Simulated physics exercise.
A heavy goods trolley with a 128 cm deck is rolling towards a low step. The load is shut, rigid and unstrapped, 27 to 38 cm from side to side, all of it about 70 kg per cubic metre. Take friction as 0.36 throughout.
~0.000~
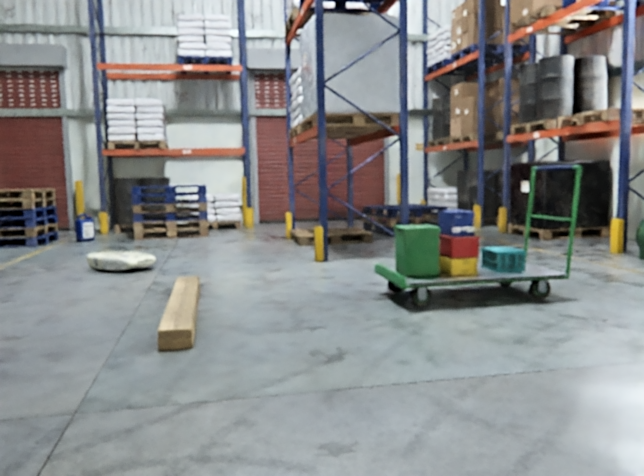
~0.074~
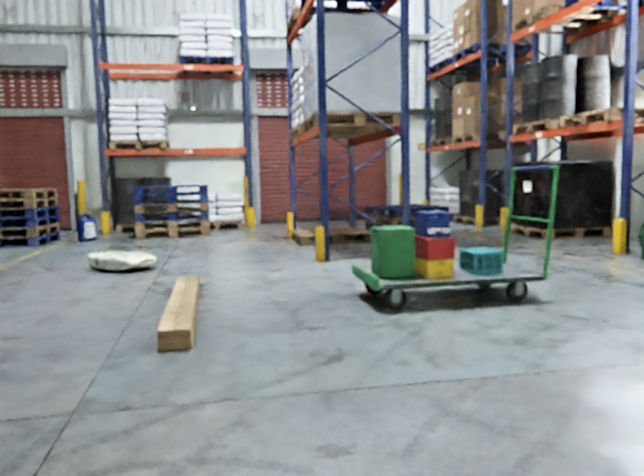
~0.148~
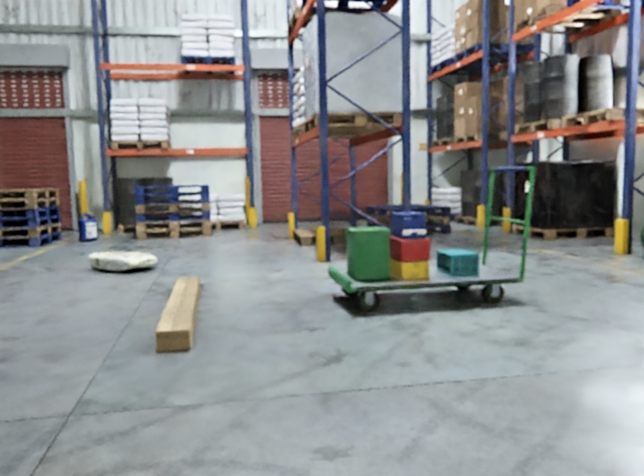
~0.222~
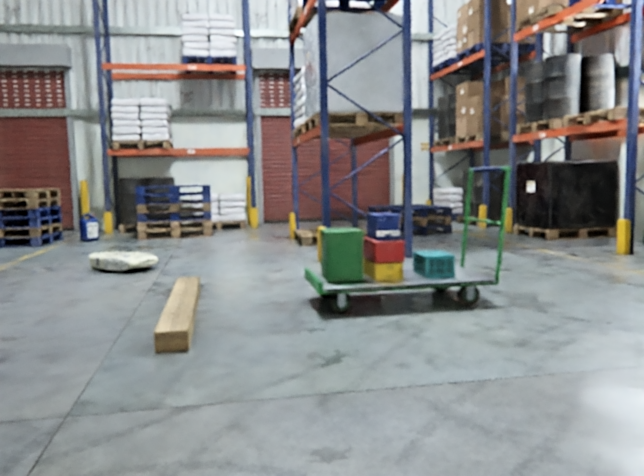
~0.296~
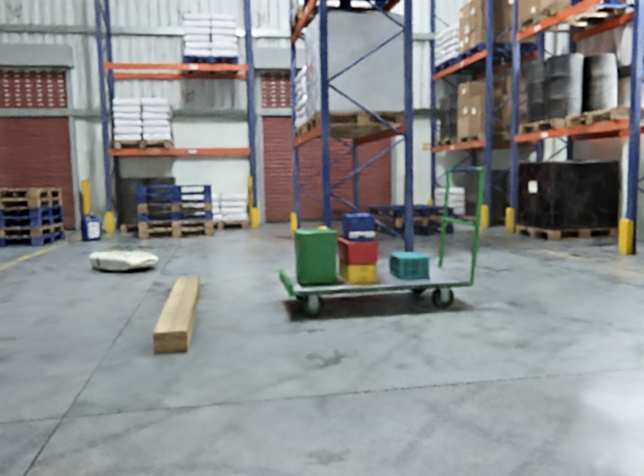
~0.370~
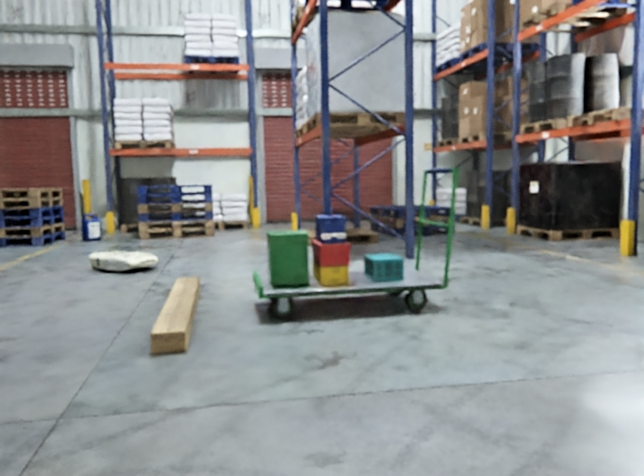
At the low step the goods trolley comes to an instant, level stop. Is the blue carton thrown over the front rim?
At this pace the blue carton ends off the deck.
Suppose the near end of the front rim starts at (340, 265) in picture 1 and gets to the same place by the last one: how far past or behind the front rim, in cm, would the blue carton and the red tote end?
In that case blue 30 behind, red 40 behind.
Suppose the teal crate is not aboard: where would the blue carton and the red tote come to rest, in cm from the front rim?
Then blue 80 past, red 40 behind.
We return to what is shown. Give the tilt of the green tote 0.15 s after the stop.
It is tilted some 30°.
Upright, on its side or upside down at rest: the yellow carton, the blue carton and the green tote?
Yellow upright, blue on its side, green upside down.
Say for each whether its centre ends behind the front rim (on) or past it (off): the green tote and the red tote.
In the end: Green off, red on.
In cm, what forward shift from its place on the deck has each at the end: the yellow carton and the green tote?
About: Yellow 20, green 65.
After 0.57 s the deck stops.
After 0.97 s the blue carton is 0 cm behind the rim, tilted 85°, near (178, 230) in the last picture's view.
After 1.37 s the blue carton is 65 cm past the rim, tilted 165°, near (85, 296) in the last picture's view.
At rest, 1.8 s, past the rim, blue carton and green tote; behind it, red tote, teal crate and yellow carton.
